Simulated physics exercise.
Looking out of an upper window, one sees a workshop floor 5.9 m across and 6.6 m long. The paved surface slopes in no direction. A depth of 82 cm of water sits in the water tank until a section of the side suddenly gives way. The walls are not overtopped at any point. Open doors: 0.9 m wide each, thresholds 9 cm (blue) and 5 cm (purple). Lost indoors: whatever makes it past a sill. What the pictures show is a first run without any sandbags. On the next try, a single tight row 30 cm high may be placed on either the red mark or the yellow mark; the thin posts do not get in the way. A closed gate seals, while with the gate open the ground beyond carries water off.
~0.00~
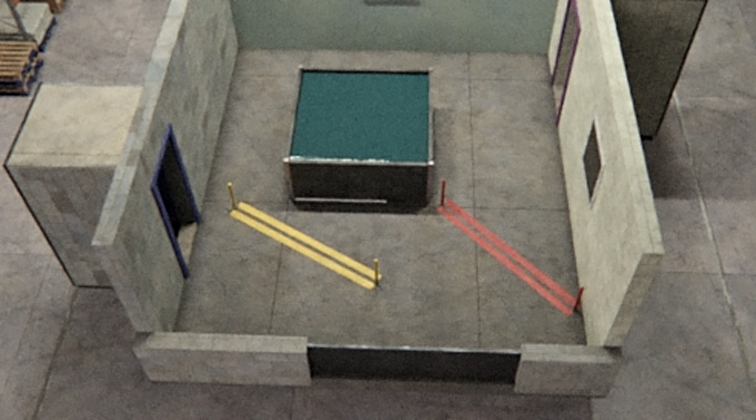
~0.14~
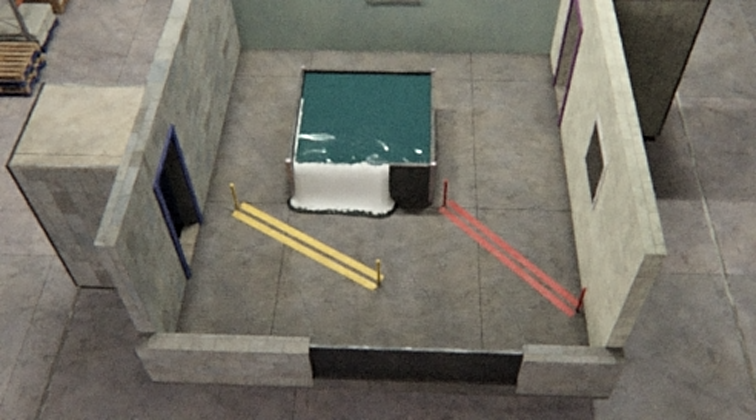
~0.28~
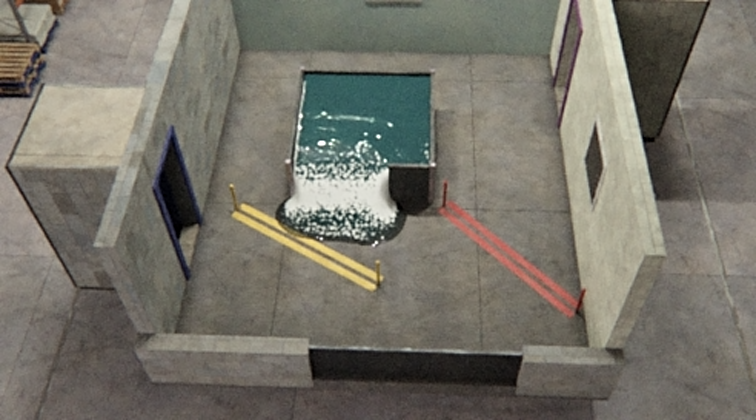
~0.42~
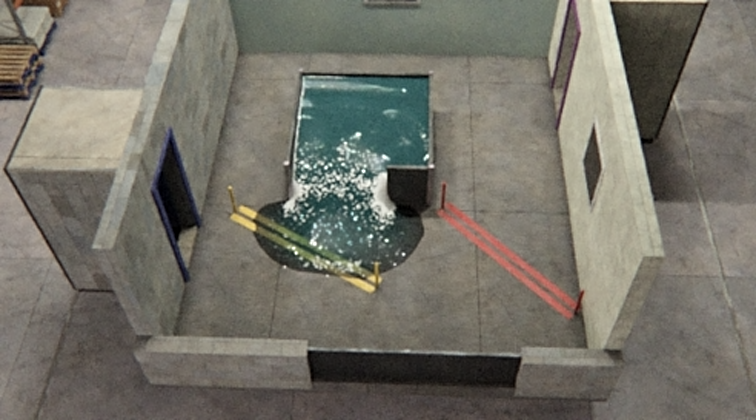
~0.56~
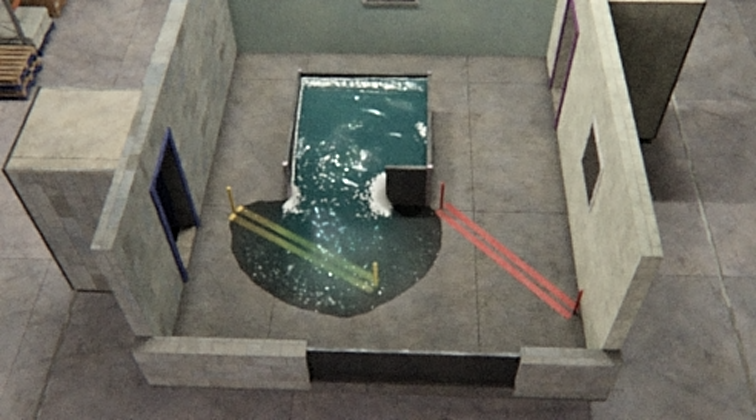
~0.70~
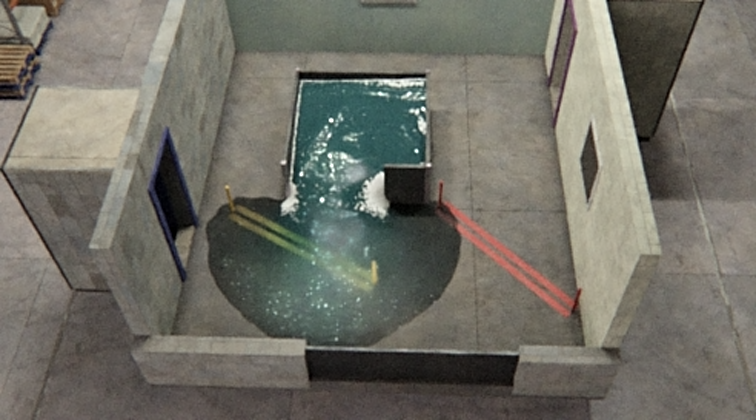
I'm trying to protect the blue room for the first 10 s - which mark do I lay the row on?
Lay it on yellow.
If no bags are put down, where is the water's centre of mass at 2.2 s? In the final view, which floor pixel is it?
I'd say somewhere about (336, 241).
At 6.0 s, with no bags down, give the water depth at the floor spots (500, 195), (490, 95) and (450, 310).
Around 6 cm, 4 cm and 9 cm.
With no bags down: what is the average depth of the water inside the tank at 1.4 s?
Mean depth: About 48 cm.
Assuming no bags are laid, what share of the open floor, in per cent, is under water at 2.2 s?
Wet fraction: Around 35 %.
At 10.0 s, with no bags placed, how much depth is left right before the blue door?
The depth there is around 7.5 cm.
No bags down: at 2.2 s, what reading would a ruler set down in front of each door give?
Blue 12 cm, purple 0 cm.
After 1.4 s water covers 35 % of the floor and is deepest (44 cm) near (308, 353) in the run without bags; in at the blue door, 0 L with no bags, 0 L with the row on red, 0 L on yellow.
After 2.2 s water covers 35 % of the floor and is deepest (52 cm) near (217, 362) in the run without bags; in at the blue door, 10 L with no bags, 19 L with the row on red, 10 L on yellow.
After 3.5 s water covers 50 % of the floor and is deepest (30 cm) near (567, 372) in the run without bags; in at the blue door, 63 L with no bags, 81 L with the row on red, 16 L on yellow.
After 6.0 s water covers 90 % of the floor and is deepest (21 cm) near (567, 372) in the run without bags; in at the blue door, 112 L with no bags, 123 L with the row on red, 21 L on yellow.
After 10.0 s water covers 100 % of the floor and is deepest (18 cm) near (364, 103) in the run without bags; in at the blue door, 134 L with no bags, 222 L with the row on red, 34 L on yellow.
